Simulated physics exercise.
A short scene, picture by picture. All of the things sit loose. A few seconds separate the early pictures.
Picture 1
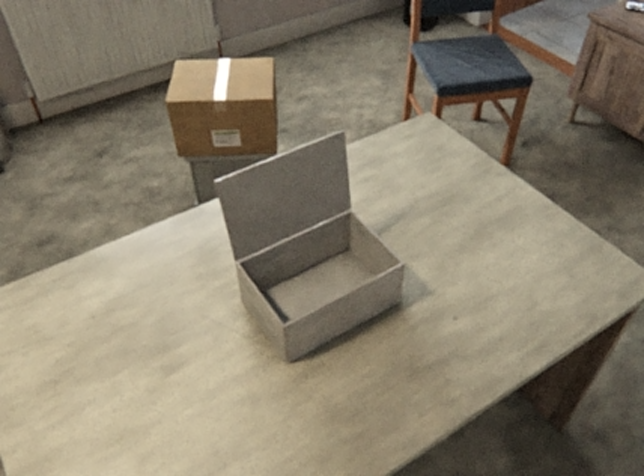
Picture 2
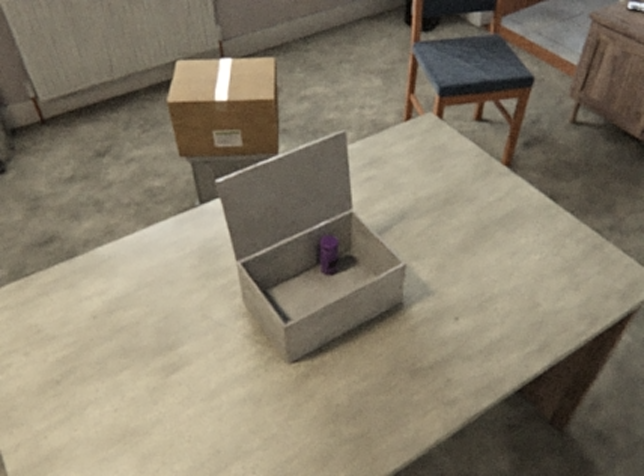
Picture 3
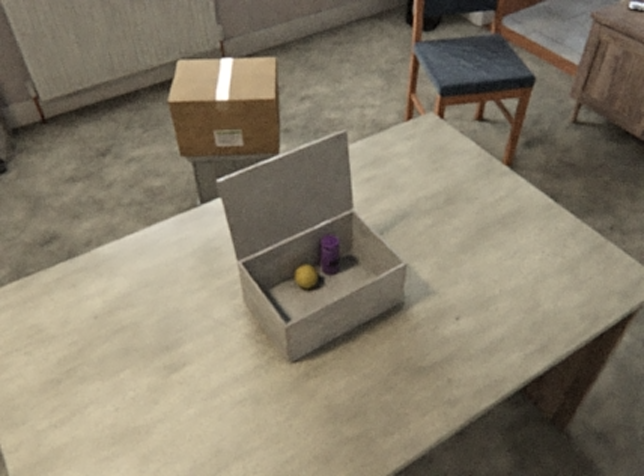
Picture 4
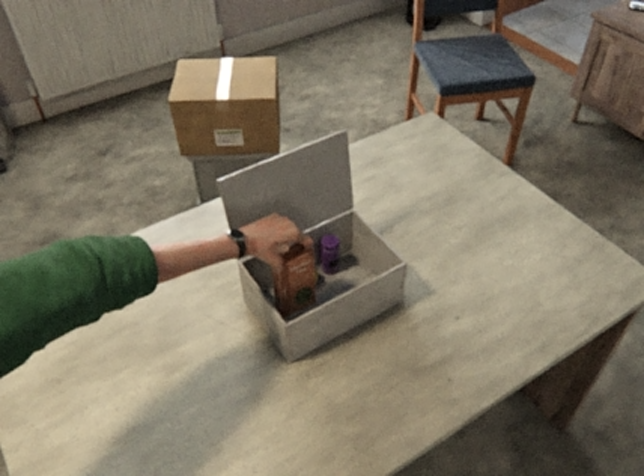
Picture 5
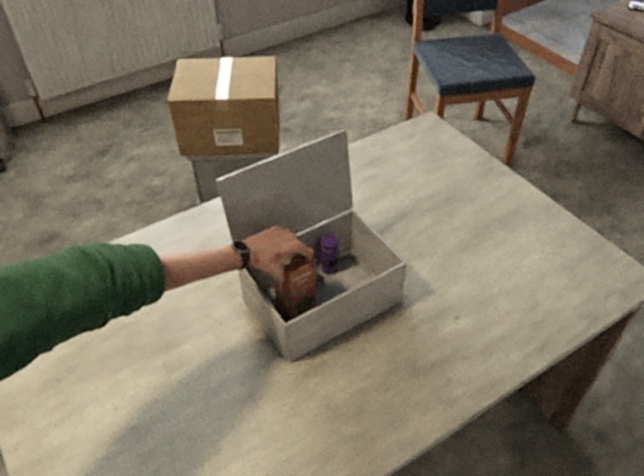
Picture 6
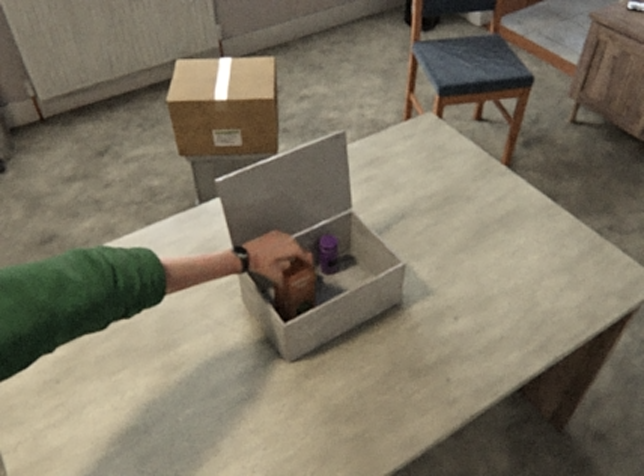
An open gray box sat empty on a table, then a purple object and a yellow lemon appeared inside, and a green-sleeved arm reached in from the left, lowering an orange packet slightly.
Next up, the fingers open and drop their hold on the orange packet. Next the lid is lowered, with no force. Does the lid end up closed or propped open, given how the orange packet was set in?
The lid never seats.
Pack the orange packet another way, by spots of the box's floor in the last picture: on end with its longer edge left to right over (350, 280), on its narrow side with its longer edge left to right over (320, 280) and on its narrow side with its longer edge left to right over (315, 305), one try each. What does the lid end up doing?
In order, the lid gets blocked, then fits down, then fits down.
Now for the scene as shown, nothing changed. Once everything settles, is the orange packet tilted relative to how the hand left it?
Looking at the last picture, the orange packet is left as set.
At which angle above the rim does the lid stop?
Near 25°.
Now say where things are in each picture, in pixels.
The last thing is not in view yet, in the first frame.
The last thing is not in view yet, in the second frame.
The last thing is not in view yet; yellow lemon (306, 277), in the third frame.
Still above its spot; orange packet (294, 280), in the fourth frame.
Still above its spot; orange packet (295, 290), in the fifth frame.
In place under the hand; orange packet (295, 294), in the sixth frame.
Then, 1.00 s past the last view, lid starting down.
Then, 1.40 s past the last view, lid 70° above the rim.
Then, 1.70 s past the last view, lid 50° above the rim.
Then, 1.90 s past the last view, lid 35° above the rim.
Finally, lid 24° above the rim; all 3 still in place. Final places as the last picture's camera would see them, orange packet near (295, 294).
